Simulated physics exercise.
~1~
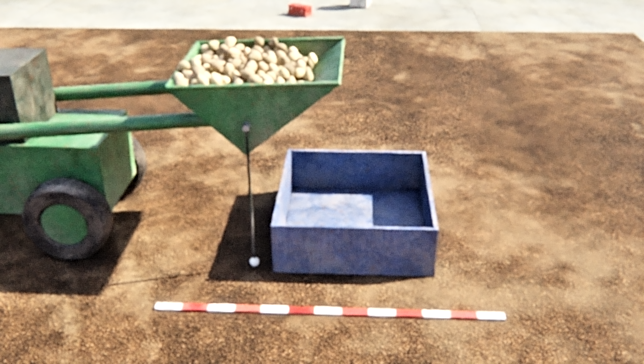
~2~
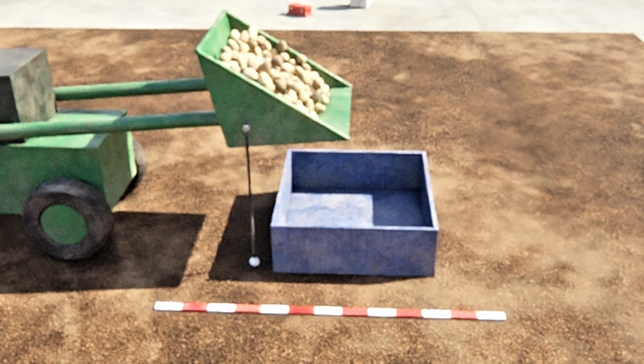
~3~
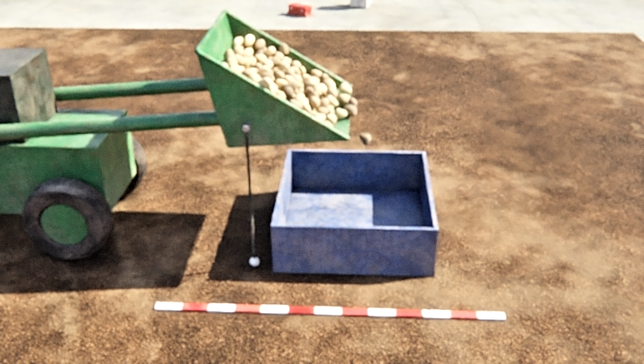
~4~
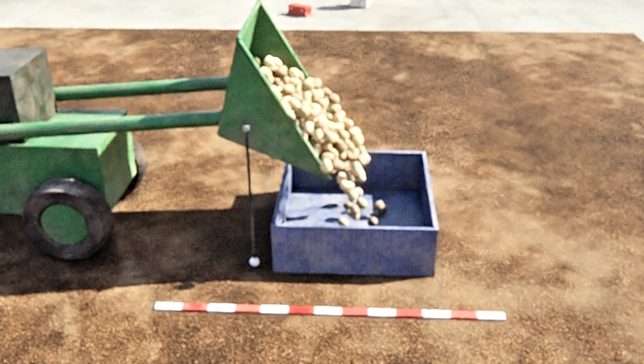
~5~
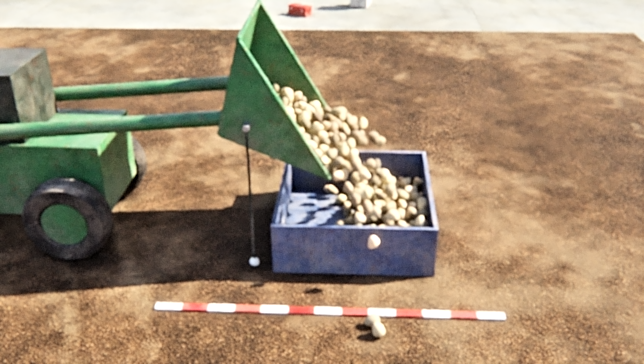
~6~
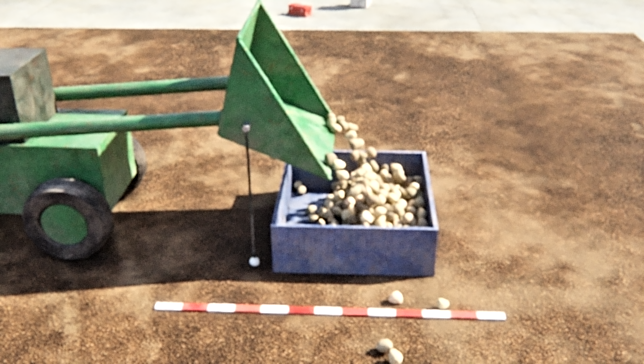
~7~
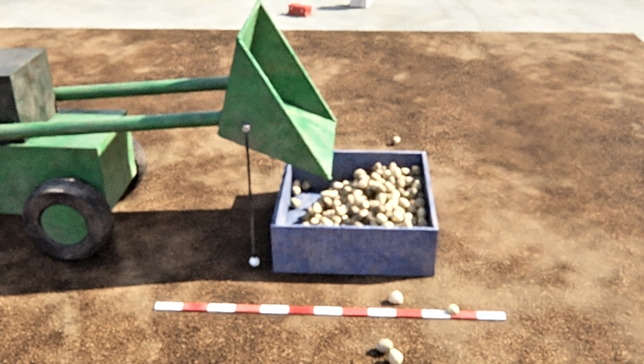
A green loader bucket tips in stages, pouring pale stones into a blue bin, spilling a few.
